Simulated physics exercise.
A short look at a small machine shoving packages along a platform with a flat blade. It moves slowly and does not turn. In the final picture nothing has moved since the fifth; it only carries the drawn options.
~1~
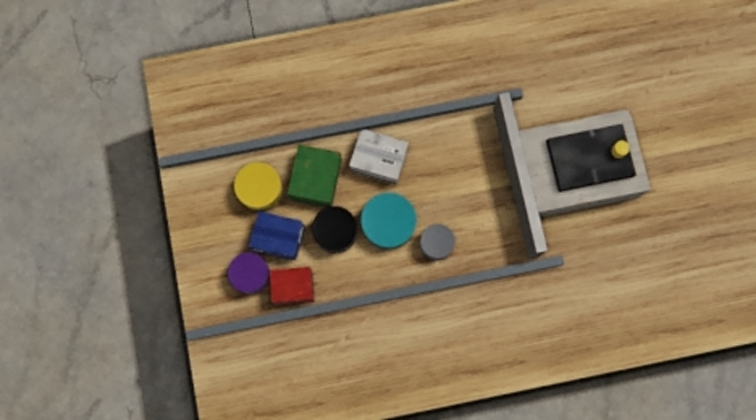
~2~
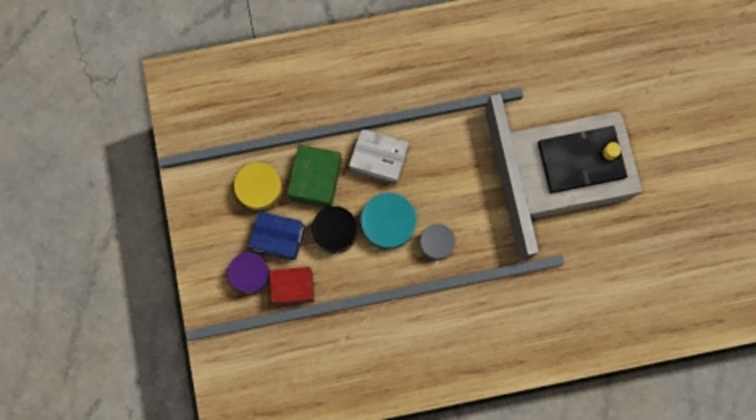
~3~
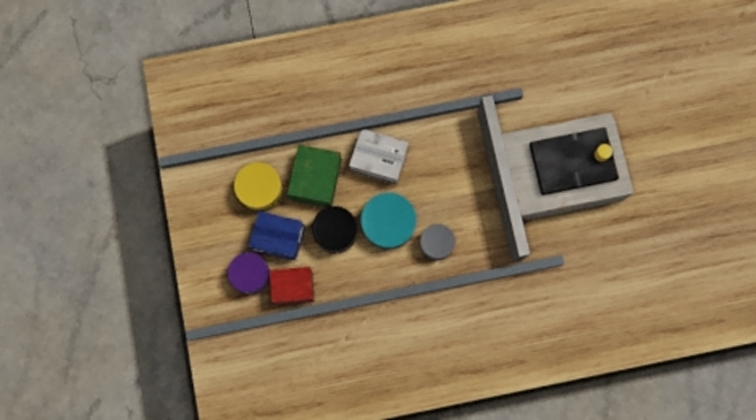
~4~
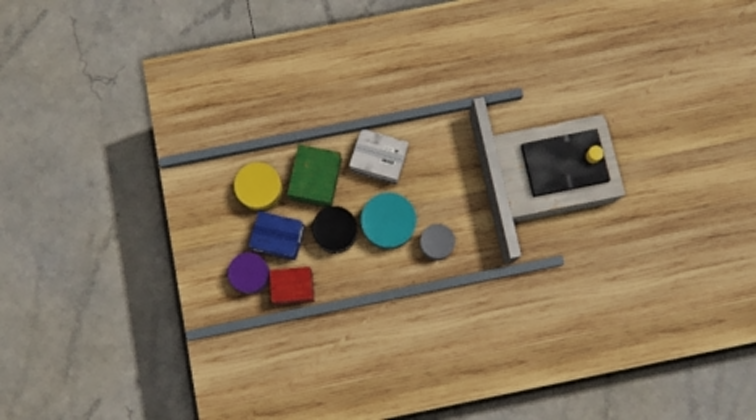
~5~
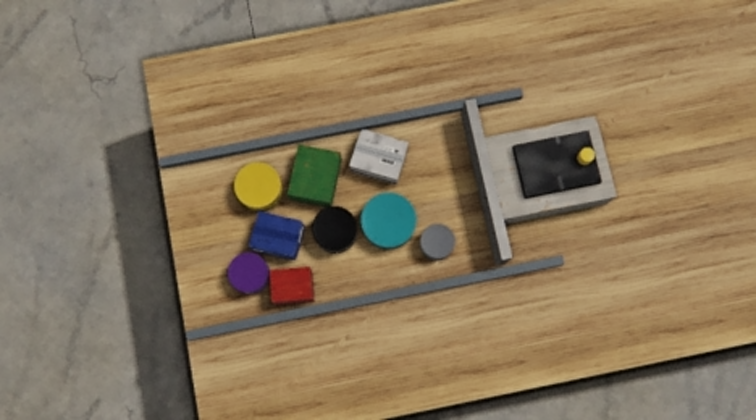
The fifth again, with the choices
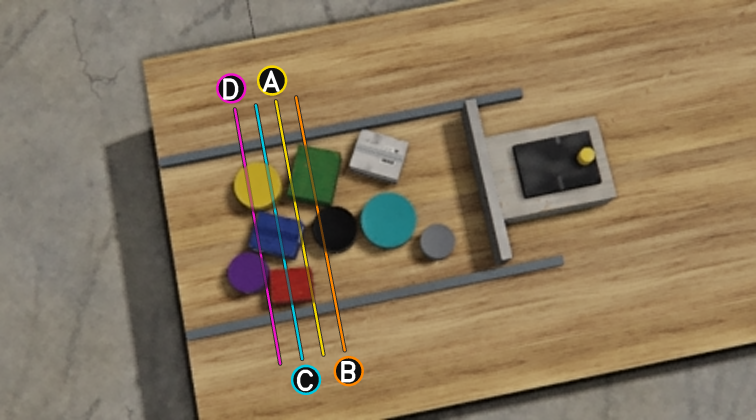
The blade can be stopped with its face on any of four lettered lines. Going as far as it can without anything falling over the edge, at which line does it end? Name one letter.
It should halt at A.
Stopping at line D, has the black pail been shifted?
By then, yes.
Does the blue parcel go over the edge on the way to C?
Yes.
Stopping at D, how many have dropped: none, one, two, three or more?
Three or more.
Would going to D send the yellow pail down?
By then, yes.
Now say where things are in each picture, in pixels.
Green crate (315, 176); red crate (292, 286); purple pail (250, 274), in the first picture.
Robot (577, 160); turquoise pail (389, 222), in the second picture.
Robot (568, 162); yellow pail (259, 188), in the third picture.
Robot (559, 164); white parcel (379, 157), in the fourth picture.
Robot (551, 165); green crate (315, 176); red crate (292, 286); purple pail (250, 274), in the fifth picture.
On the marked copy, A at (299, 224); B at (320, 220); C at (278, 229); D at (257, 233).
Following A. Soon after the start, robot (483, 179); grey pail (408, 255); white parcel (373, 159).
Later, robot (415, 192); blue parcel (231, 235); yellow pail (225, 193).
In the end, robot (364, 202); blue parcel (179, 241); yellow pail (174, 198); nothing has fallen.
As for the rest, B is safe but short; C drops the yellow pail and blue parcel; D drops the yellow pail, blue parcel and purple pail.
